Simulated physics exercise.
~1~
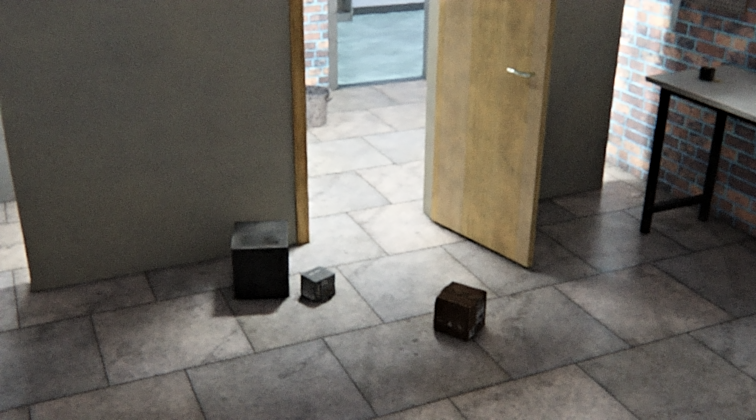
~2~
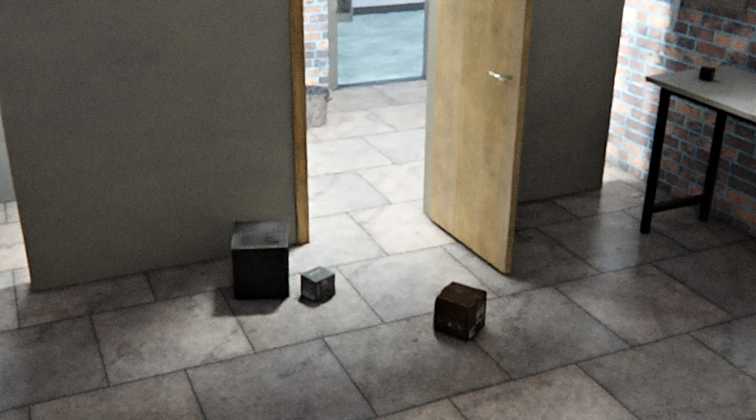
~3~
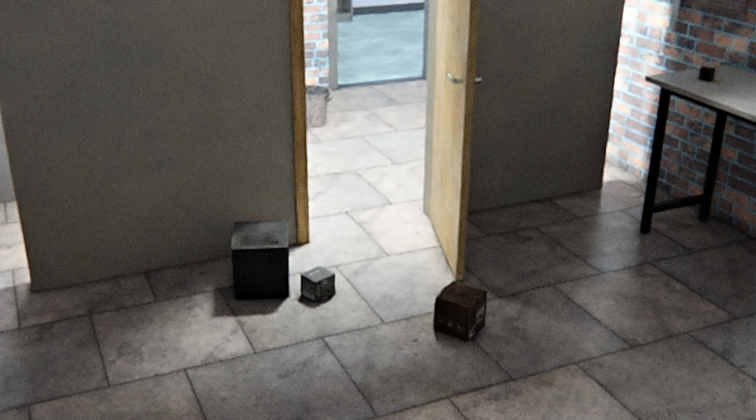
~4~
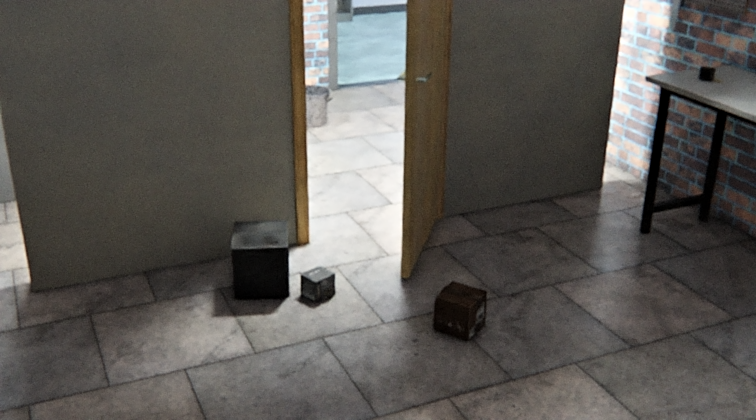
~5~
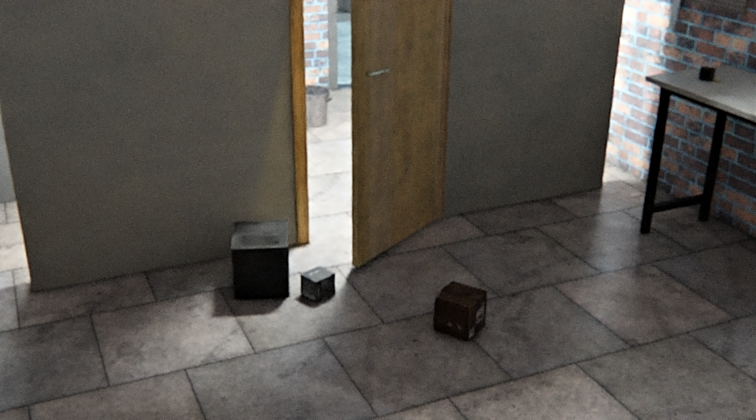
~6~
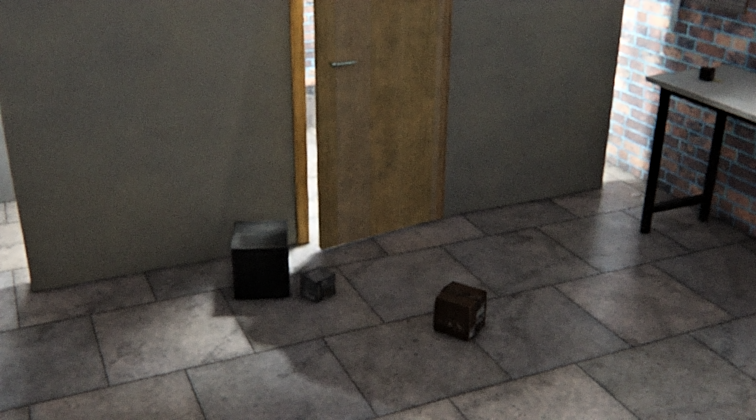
A wooden door that stood wide open swung steadily toward its frame, passing the brown parcel, the small grey box and the black cube on the tiled floor without moving them, and ended almost shut, with a narrow bright gap still showing.
